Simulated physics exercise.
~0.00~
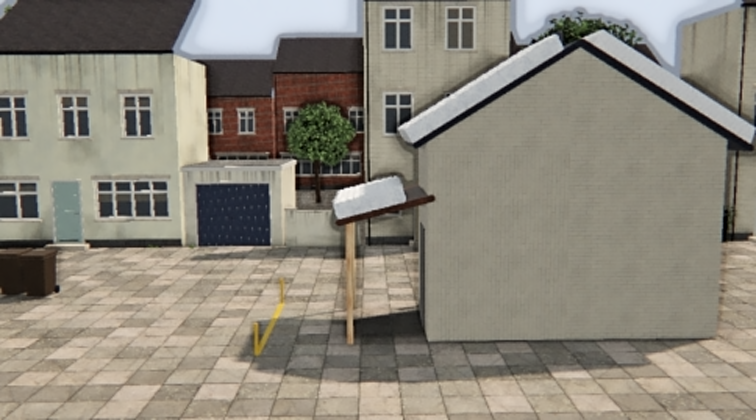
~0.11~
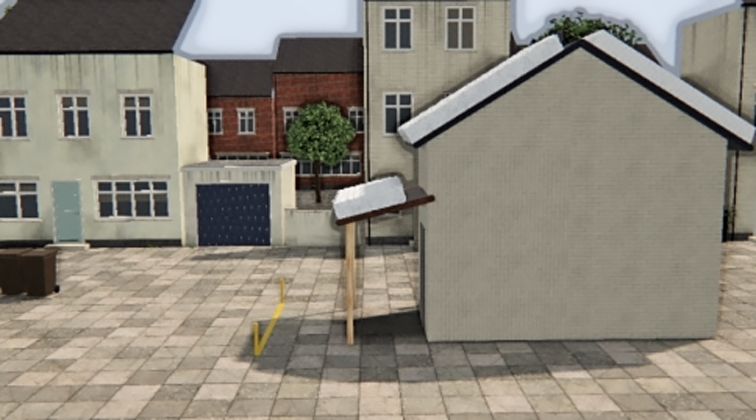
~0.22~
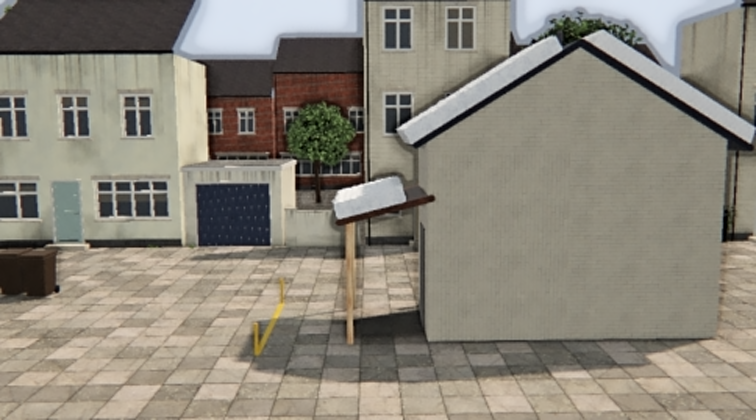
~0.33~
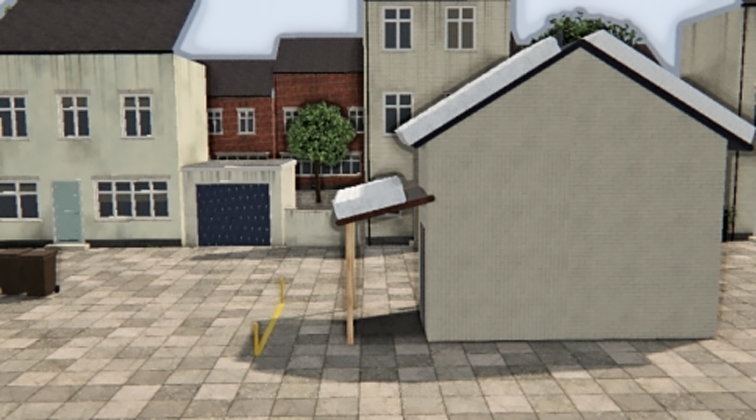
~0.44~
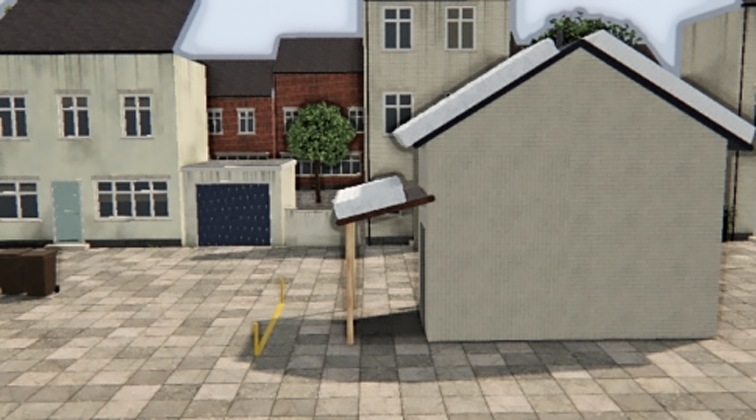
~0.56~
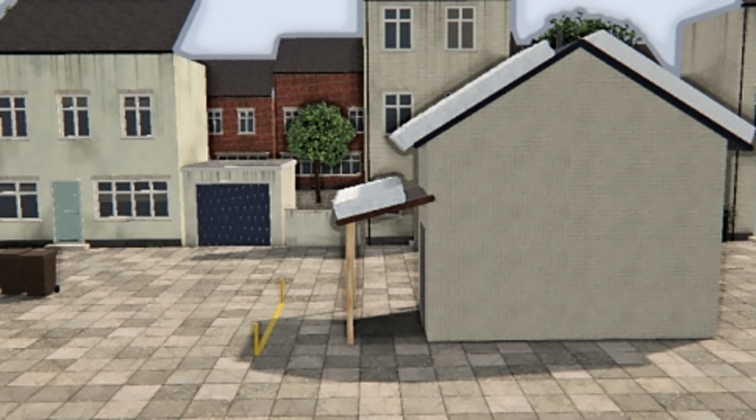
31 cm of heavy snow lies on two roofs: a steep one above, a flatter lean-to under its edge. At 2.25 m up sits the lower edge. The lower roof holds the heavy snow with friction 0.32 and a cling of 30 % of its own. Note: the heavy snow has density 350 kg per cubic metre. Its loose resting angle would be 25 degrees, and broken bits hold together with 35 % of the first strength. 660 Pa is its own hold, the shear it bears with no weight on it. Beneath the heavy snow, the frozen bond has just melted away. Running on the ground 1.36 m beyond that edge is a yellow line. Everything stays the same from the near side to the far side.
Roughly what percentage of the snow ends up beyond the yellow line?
Around 44 %.
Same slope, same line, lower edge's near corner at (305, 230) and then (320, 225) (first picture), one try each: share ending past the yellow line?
Respectively 40 % and 40 %.
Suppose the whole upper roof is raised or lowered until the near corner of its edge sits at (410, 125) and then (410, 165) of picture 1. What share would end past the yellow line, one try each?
50 %, then 20 %.
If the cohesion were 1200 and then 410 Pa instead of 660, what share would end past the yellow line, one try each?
Respectively 12 % and 50 %.
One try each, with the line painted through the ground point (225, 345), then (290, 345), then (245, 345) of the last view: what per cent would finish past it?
Respectively about 25 in a hundred, 60 in a hundred and 35 in a hundred.
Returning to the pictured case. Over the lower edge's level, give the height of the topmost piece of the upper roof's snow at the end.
It ends up some 0.7 m higher than the lower edge.
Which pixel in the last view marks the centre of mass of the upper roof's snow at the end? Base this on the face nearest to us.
(253, 315).
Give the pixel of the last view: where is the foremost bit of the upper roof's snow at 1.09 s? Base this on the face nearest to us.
You'll find it somewhere near (366, 190) on the near face.
After 1.09 s, none is below the lower edge and 0 % is past the line.
After 1.73 s, none is below the lower edge and 0 % is past the line.
After 2.36 s, 26 % is below the lower edge and 0 % is past the line.
After 3.00 s, 69 % is below the lower edge and 33 % is past the line.
After 4.00 s, at the end, 77 % is below the lower edge and 44 % is past the line.
